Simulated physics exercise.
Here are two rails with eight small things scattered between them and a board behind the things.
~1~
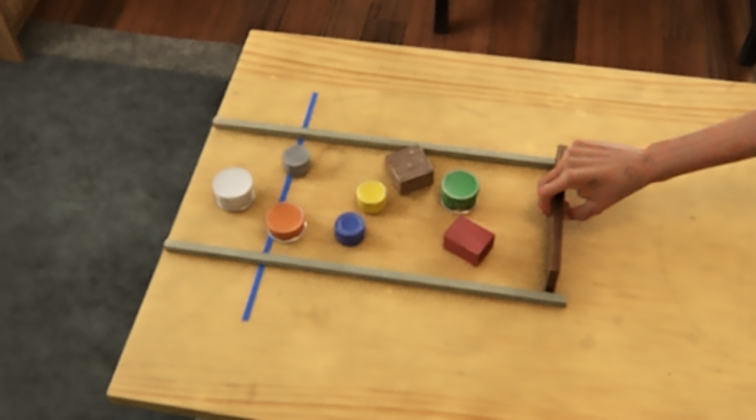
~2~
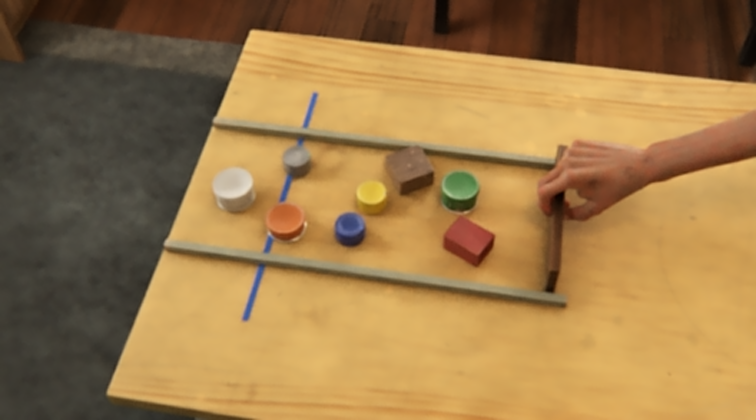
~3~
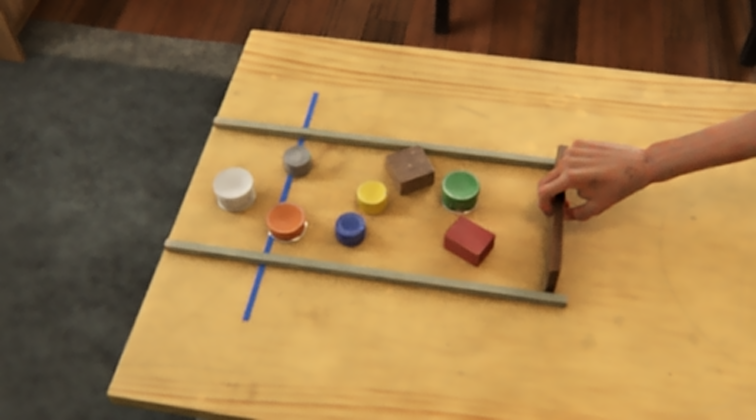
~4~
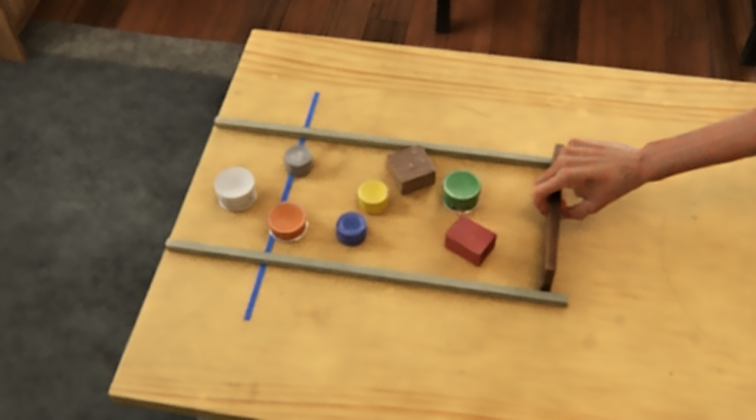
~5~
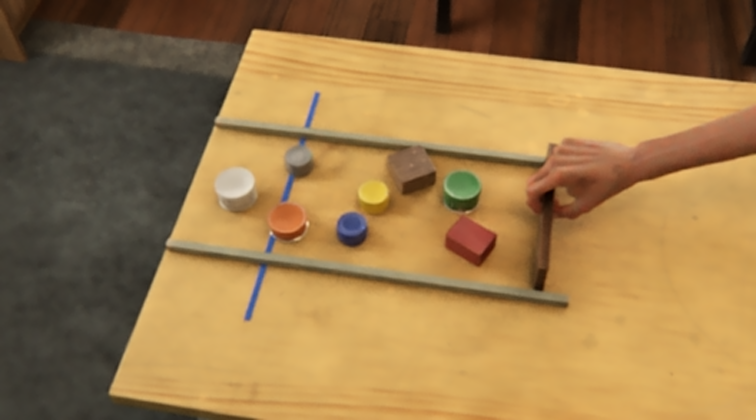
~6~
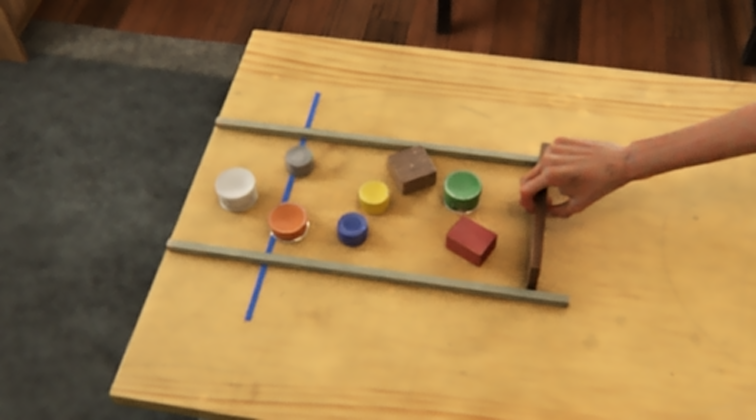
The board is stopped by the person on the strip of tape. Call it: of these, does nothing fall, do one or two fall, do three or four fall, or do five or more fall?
Nothing falls.
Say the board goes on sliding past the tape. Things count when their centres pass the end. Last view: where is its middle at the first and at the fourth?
I'd say close to (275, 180), then close to (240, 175).
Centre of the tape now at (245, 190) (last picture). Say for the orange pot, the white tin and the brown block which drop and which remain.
Outcome: The orange pot is gone; the white tin is safe; the brown block is safe.
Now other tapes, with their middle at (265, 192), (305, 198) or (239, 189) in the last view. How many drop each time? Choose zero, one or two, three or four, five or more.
So in that order I'd say one or two; not one; 3 or 4.
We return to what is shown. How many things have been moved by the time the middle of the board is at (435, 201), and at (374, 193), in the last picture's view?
So 3, and at the other place 6.
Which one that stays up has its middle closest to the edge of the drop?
Answer: The orange pot.
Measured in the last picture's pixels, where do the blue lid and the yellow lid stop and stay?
Roughly (222, 218); the other one roughly (265, 200).
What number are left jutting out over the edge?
You'd get 1.
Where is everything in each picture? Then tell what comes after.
White tin (234, 190); grey lid (297, 161); orange pot (286, 222); board (556, 217); tape (284, 195), in the first picture.
Grey lid (297, 162); board (556, 217), in the second picture.
Orange pot (286, 223); blue lid (351, 230), in the third picture.
White tin (236, 190); red block (470, 241), in the fourth picture.
Grey lid (299, 161); yellow lid (374, 197), in the fifth picture.
White tin (237, 190); grey lid (300, 162); orange pot (289, 223); board (539, 215); tape (286, 195), in the sixth picture.
A little later, none off yet; white tin at rest near (237, 190); grey lid at rest near (300, 162); orange pot at rest near (289, 223).
Next, none off yet; white tin at rest near (237, 190); grey lid at rest near (300, 162); orange pot shifted a little near (271, 221).
When it is over, the number that fall off is zero.
